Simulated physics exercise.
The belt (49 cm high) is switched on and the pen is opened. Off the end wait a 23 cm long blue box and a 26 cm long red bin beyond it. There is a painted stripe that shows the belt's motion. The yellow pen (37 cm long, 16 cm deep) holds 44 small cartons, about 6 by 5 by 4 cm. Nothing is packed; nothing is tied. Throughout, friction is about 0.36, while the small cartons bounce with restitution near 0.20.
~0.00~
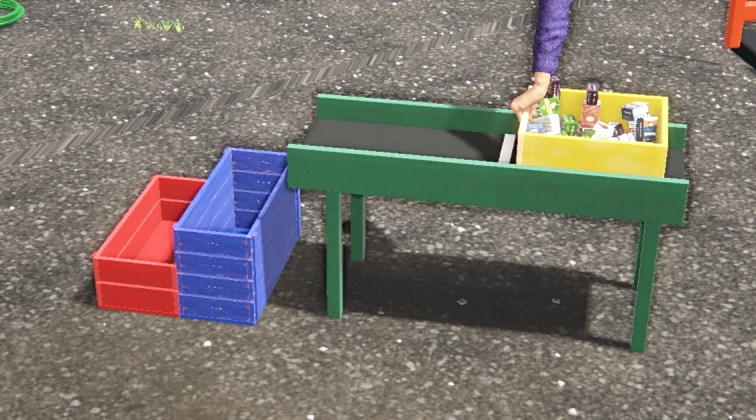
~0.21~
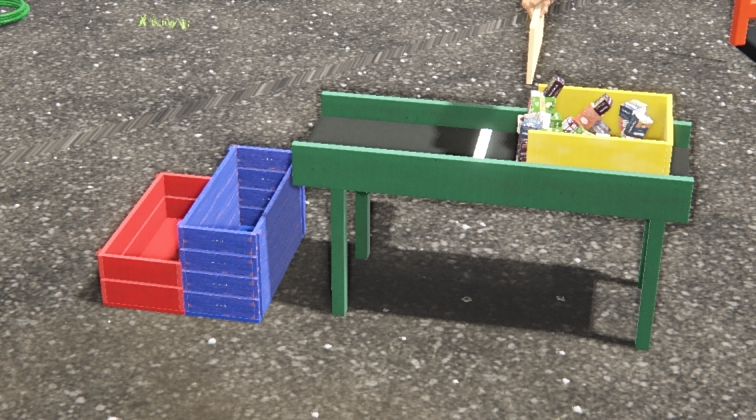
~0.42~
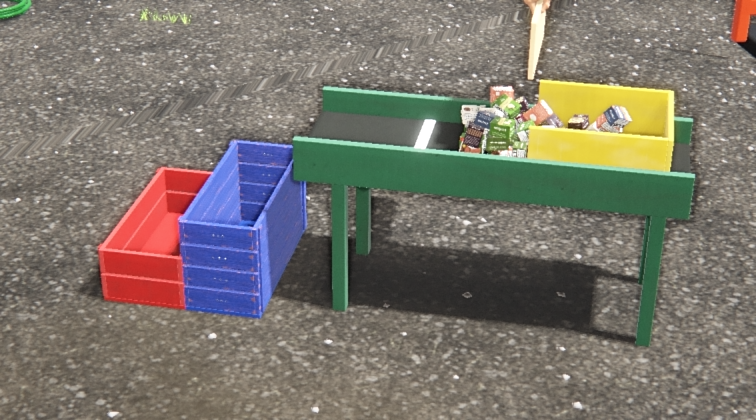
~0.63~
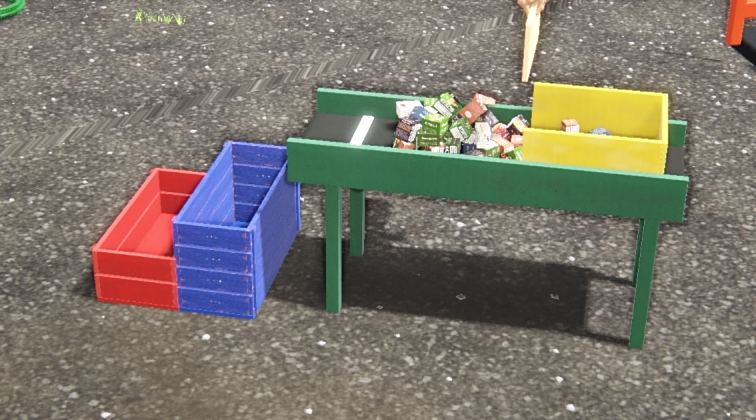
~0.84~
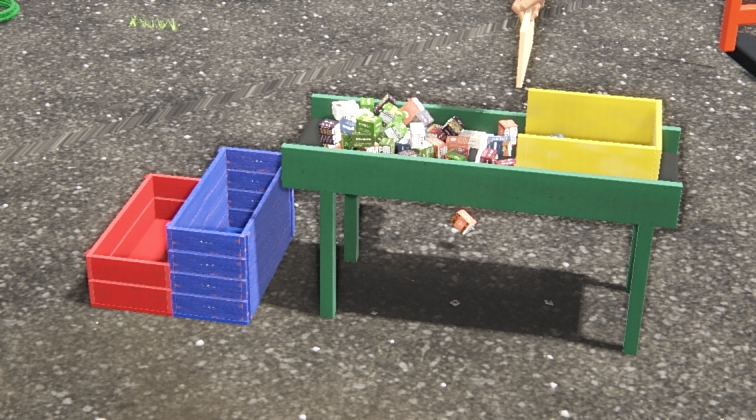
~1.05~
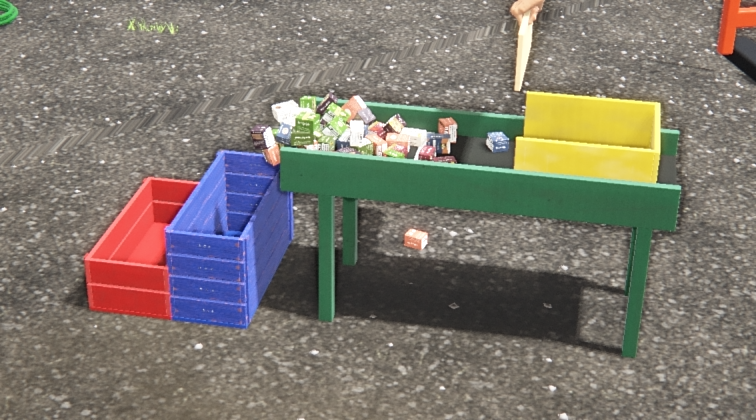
On dark, speckled pavement, a hand drew back from a yellow pen on a green-framed belt, and small cartons streamed out leftward behind a white stripe, one dropping over the near side.
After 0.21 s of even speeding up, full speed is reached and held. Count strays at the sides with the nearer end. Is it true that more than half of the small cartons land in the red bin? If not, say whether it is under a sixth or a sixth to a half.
False, under a sixth do.
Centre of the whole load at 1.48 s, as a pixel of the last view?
(233, 222).
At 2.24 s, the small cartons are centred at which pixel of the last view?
Estimated centre in the last picture: (233, 262).
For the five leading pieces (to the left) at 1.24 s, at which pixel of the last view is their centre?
Near (226, 206) in pixels.
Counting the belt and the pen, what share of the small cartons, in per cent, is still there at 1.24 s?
Roughly 40 per cent.
After 1.24 s, 5 in the blue box, 18 on the belt, 1 on the ground short of the blue box and 20 in the air.
After 1.48 s, 29 in the blue box, 5 on the belt, 1 on the ground short of the blue box and 9 in the air.
After 1.81 s, 42 in the blue box, 1 on the ground short of the blue box and 1 in the air.
When it is over (at 2.24 s), 43 in the blue box and 1 on the ground short of the blue box. Asked share, 0 of 44, 0 per cent.
